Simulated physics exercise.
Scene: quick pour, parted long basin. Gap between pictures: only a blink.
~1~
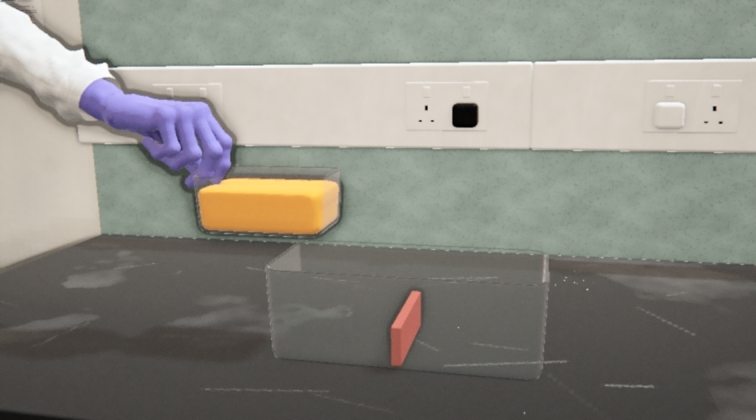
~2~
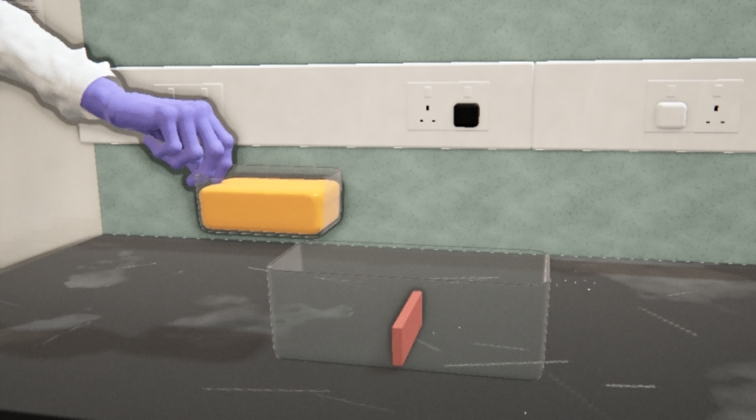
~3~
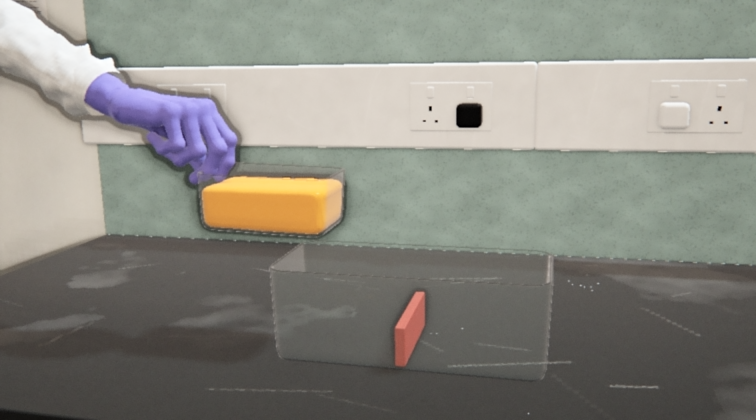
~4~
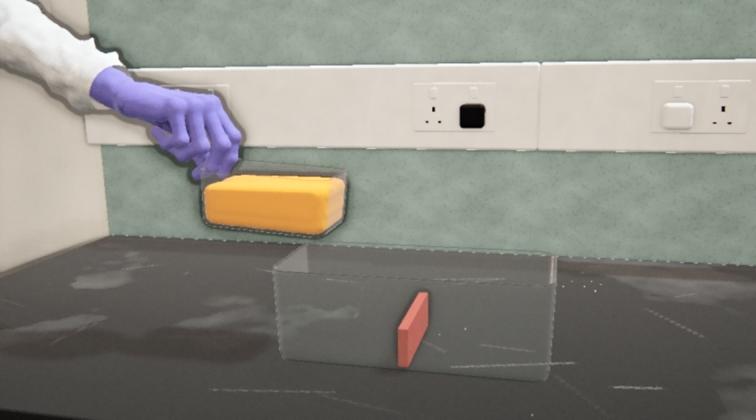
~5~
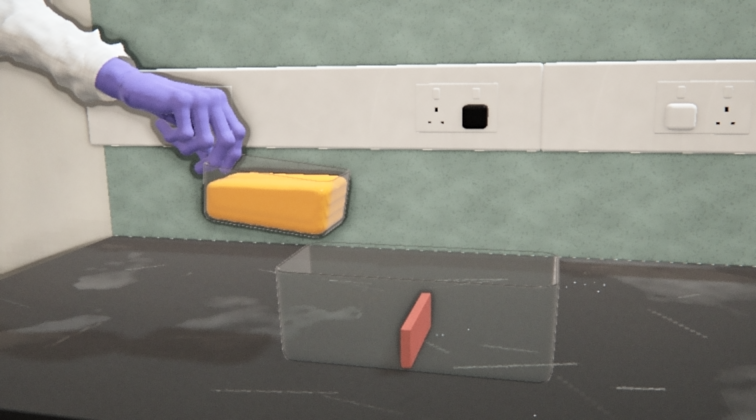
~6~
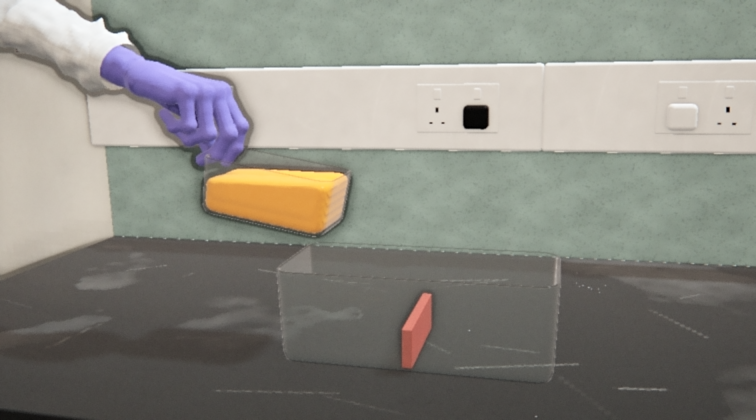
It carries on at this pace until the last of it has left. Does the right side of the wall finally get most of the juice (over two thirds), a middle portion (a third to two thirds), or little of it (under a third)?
It gets a middle portion.
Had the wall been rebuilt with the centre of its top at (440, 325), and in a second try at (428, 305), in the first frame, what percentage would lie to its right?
First try around 25 percent; second try around 20 percent.
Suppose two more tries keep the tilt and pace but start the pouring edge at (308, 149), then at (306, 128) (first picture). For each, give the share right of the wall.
40 % and 45 %.
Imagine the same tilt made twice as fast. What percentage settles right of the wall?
Around 65 in a hundred.
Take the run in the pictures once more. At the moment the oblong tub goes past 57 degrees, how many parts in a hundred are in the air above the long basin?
Around 35 %.
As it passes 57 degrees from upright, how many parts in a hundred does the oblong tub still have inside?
My estimate is close to 55 percent remaining.
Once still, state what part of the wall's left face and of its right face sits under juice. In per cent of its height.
Left: About 30; right: About 40.
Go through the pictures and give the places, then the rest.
In the first picture, it leans 0°; its right rim is at (331, 176); the juice meets the walls at (214, 184) and (331, 188); the long basin's rim runs from (284, 255) to (547, 269); the wall's top is at (407, 310).
In the second picture, it leans 0°; its right rim is at (333, 176); the juice meets the walls at (215, 184) and (332, 187).
In the third picture, it leans 2°; its right rim is at (335, 176); the juice meets the walls at (218, 183) and (335, 187).
In the fourth picture, it leans 4°; its right rim is at (338, 177); the juice meets the walls at (221, 182) and (337, 185).
In the fifth picture, it leans 7°; its right rim is at (341, 178); the juice meets the walls at (222, 179) and (340, 183).
In the sixth picture, it leans 10°; its right rim is at (342, 178); the juice meets the walls at (223, 175) and (341, 180).
A moment on, the oblong tub is tipped part way and 56 per cent is still to pour, 12 is left of the wall and 0 right of it.
Next, the oblong tub is tipped on its side and 13 per cent is still to pour, 19 is left of the wall and 57 right of it.
Then the oblong tub is tipped on its side and 2 per cent is still to pour, 35 is left of the wall and 58 right of it.
Later the oblong tub is tipped on its side and 0 per cent is still to pour, 39 is left of the wall and 58 right of it.
In the end 39 per cent lies left of the wall, 58 right of it and 3 outside.
